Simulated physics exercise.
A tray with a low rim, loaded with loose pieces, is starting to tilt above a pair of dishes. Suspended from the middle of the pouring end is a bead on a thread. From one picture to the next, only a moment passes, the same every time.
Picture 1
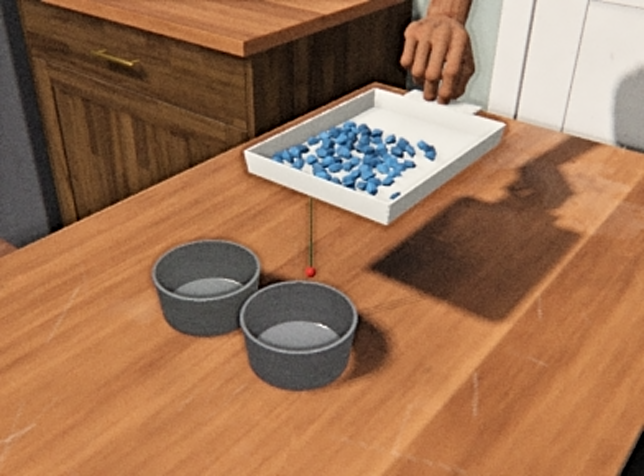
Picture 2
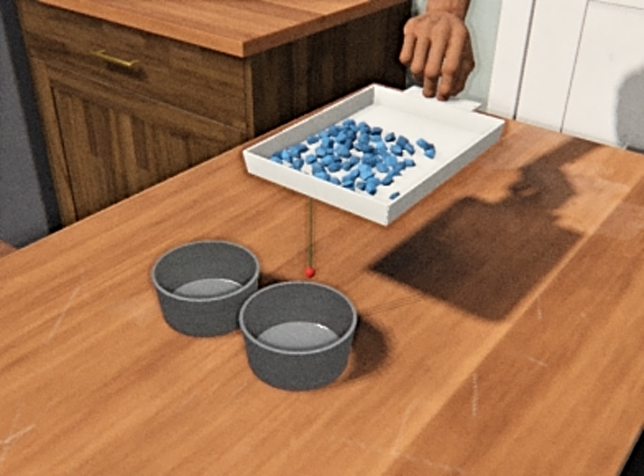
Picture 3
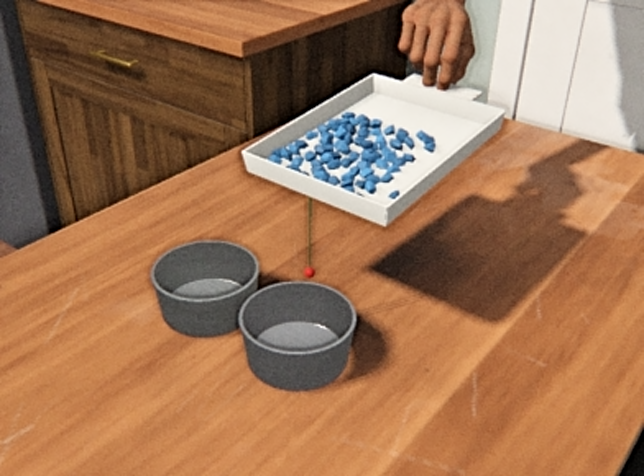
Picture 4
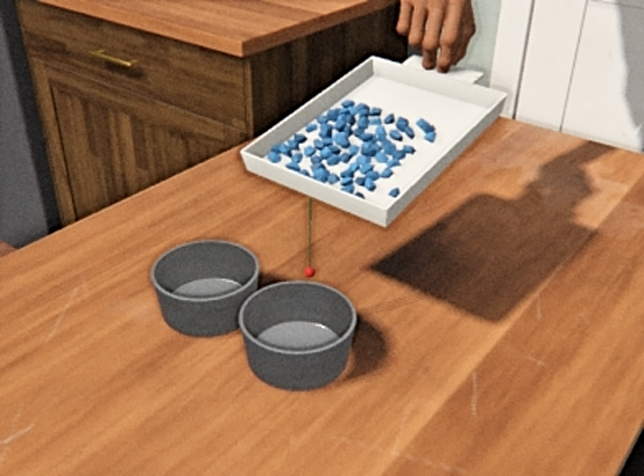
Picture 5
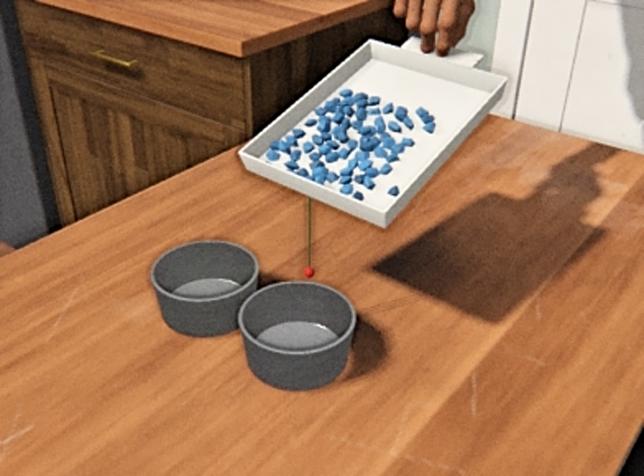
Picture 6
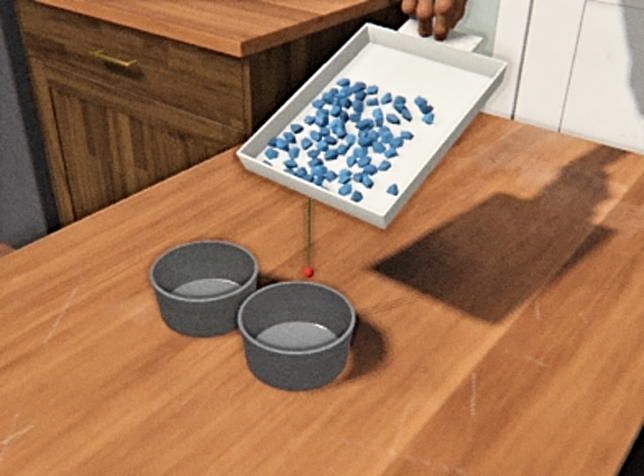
A hand steadily tilts a white tray of blue stones above two dark gray dishes.
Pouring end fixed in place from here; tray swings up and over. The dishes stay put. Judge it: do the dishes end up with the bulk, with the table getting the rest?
Mostly caught.
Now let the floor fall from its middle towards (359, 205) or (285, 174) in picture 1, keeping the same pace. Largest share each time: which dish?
Rightward dish at the first place, Leftward dish at the second.
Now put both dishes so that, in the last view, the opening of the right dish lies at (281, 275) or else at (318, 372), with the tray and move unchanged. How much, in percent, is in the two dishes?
Roughly 10 % and 50 %.
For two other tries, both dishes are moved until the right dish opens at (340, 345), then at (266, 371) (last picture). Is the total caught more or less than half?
At place one the greater share; at place two a lesser share.
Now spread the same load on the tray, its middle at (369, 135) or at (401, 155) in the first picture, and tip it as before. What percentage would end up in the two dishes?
Shares: 60 % for the first, 70 % for the second.
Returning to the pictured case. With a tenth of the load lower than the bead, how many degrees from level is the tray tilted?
The angle is around 95°.
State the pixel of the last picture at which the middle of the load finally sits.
Once nothing moves, the middle sits near (297, 358).
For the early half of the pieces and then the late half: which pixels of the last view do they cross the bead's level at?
Half one: (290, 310), half two: (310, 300).
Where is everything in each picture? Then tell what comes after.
Corners of the pouring end near (249, 151) and (388, 202), level; middle of the load near (347, 154), aquarium stones; left dish near (170, 309); right dish near (262, 361); bead on its thread near (311, 272), in the first frame.
Corners of the pouring end near (248, 151) and (387, 203), level; middle of the load near (346, 153), in the second frame.
Corners of the pouring end near (246, 151) and (386, 205), tipped barely, lowest at the right corner; middle of the load near (346, 149), in the third frame.
Corners of the pouring end near (245, 151) and (385, 207), tipped a little, lowest at the right corner; middle of the load near (345, 143), in the fourth frame.
Corners of the pouring end near (243, 151) and (383, 209), tipped clearly, lowest at the right corner; middle of the load near (343, 137), in the fifth frame.
Corners of the pouring end near (241, 152) and (382, 212), tipped clearly, lowest at the right corner; middle of the load near (341, 133); left dish near (167, 309); right dish near (260, 361), in the sixth frame.
Shortly afterwards, tray tipped steeply; all but a few on the tray; only a few in the air.
Next, tray tipped past a quarter turn; near a quarter on the tray; near a third in the right dish; only a few in the left dish; a little outside both; near a quarter in the air.
Some moments later, tray tipped past a quarter turn; near two thirds in the right dish; a little in the left dish; near a quarter outside both.
In the end, tray tipped past a quarter turn; near two thirds in the right dish; a little in the left dish; near a quarter outside both.
